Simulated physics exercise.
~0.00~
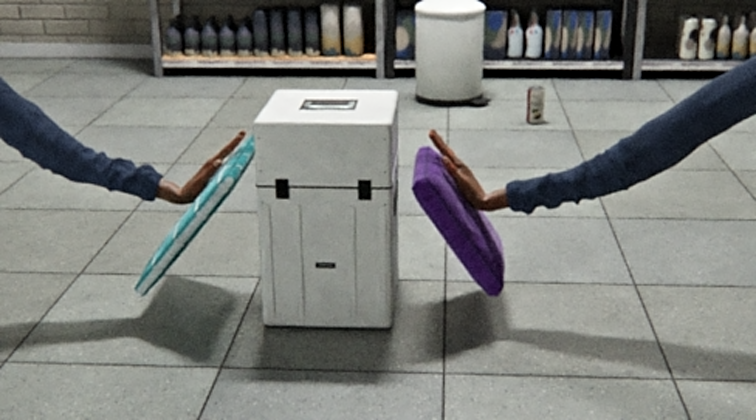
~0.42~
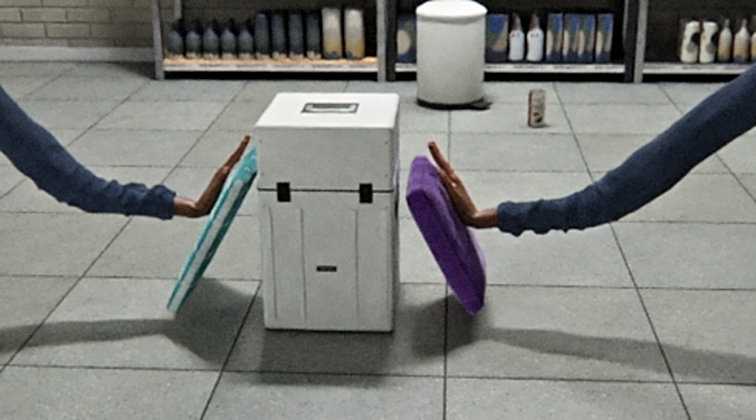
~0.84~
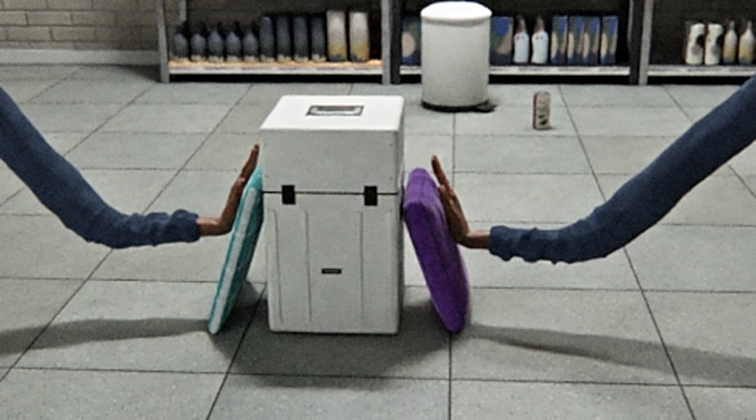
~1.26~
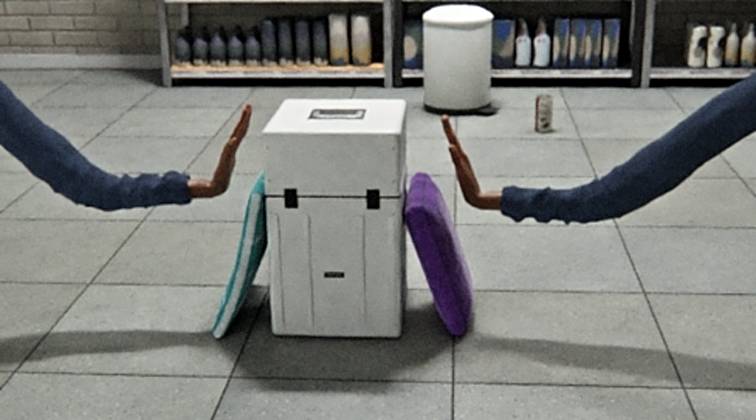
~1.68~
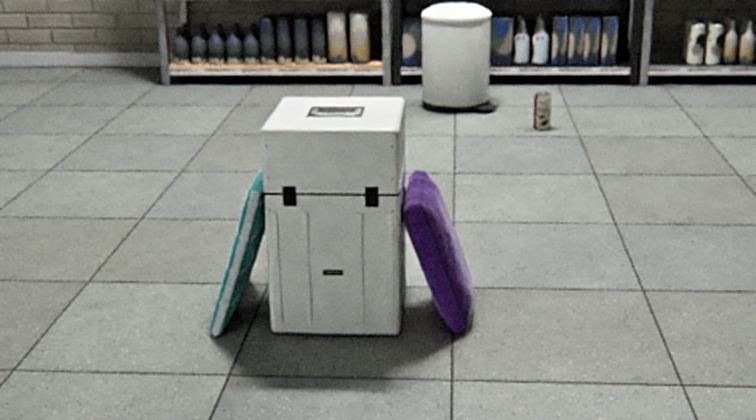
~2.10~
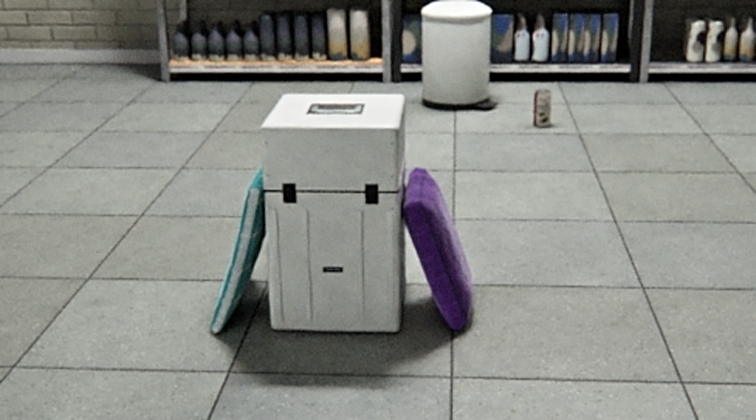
The clip opens on a white chest standing on a gray tiled floor, with shelves of bottles and a white bin behind it. A hand on the left holds a turquoise seat pad at a slant, while one on the right holds a purple soft bag. The hands bring the two items inward and down until each leans against its side of the chest. Both hands then let go, draw back and leave the view. The turquoise pad and the purple bag stay propped against the chest, which remains upright between them.
